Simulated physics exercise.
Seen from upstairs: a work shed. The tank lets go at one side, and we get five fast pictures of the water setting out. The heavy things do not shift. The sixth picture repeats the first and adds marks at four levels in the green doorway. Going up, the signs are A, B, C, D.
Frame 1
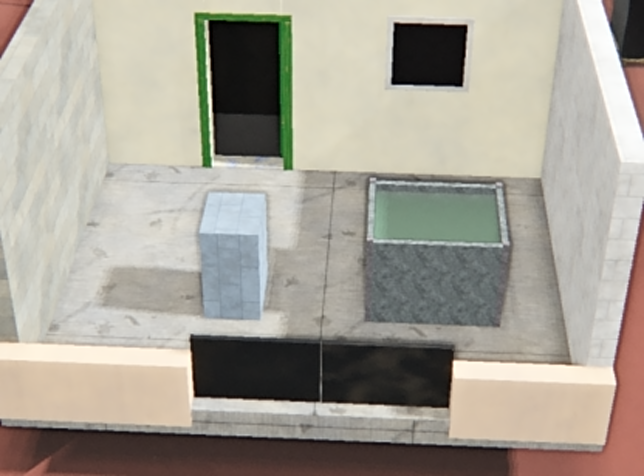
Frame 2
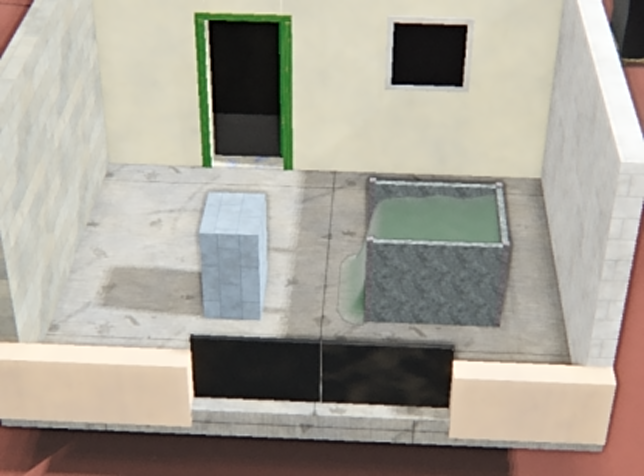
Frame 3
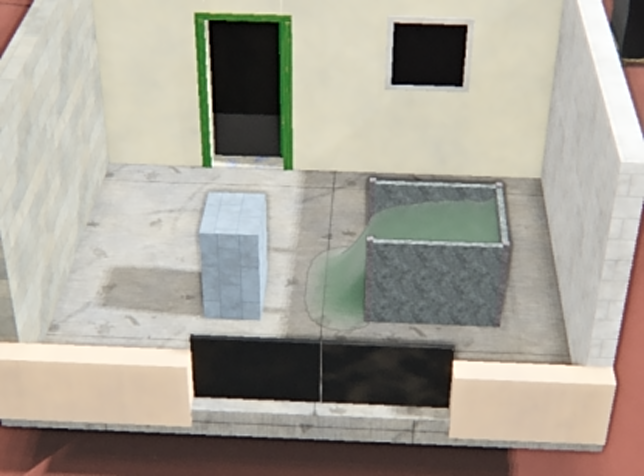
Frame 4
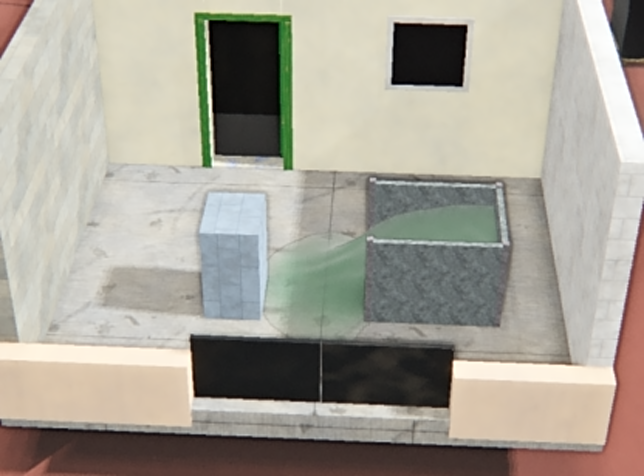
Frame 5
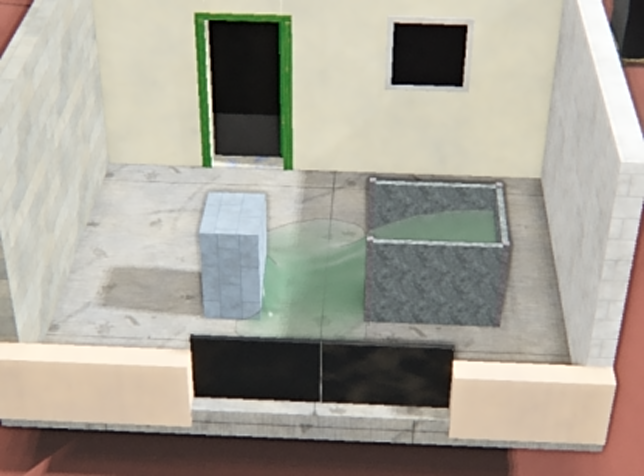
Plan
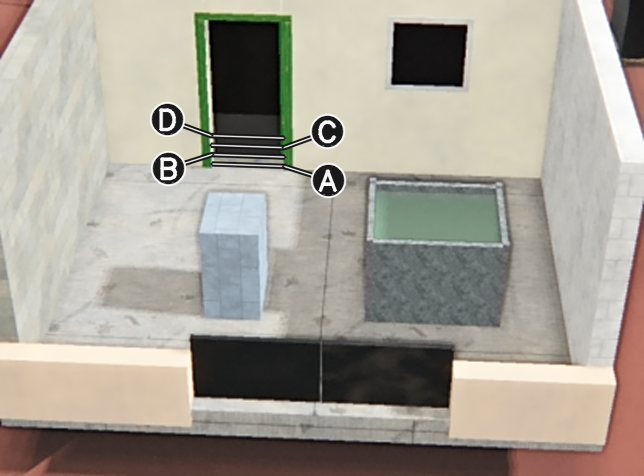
Greenish water in a dark stone tank surges out over its left side onto the grey floor, then spreads left across the gap to the pale block, as the level in the tank drops on the left.
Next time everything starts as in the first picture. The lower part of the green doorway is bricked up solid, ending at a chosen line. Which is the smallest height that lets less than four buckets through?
Use height B.
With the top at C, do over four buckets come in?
No, that is safe.
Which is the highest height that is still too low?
That would be A.
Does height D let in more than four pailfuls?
No.
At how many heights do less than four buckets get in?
Three of them.
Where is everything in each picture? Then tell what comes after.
In the first frame, water in the tank at rest, its middle at (436, 219); foot of the green doorway at (248, 168); shut gate at (322, 352).
In the second frame, 2 % of the ground under water, visible out to (357, 296).
In the third frame, 4 % of the ground under water, visible out to (333, 253).
In the fourth frame, 9 % of the ground under water, visible out to (296, 245).
In the fifth frame, 14 % of the ground under water, visible out to (262, 334).
In white, A at (248, 165); B at (248, 155); C at (247, 146); D at (247, 136); from the bottom up A, B, C, D.
With A, about 13 bucketfuls get in.
With B, a splash gets over, under a bucket.
With C, nothing gets over.
With D, nothing gets over.
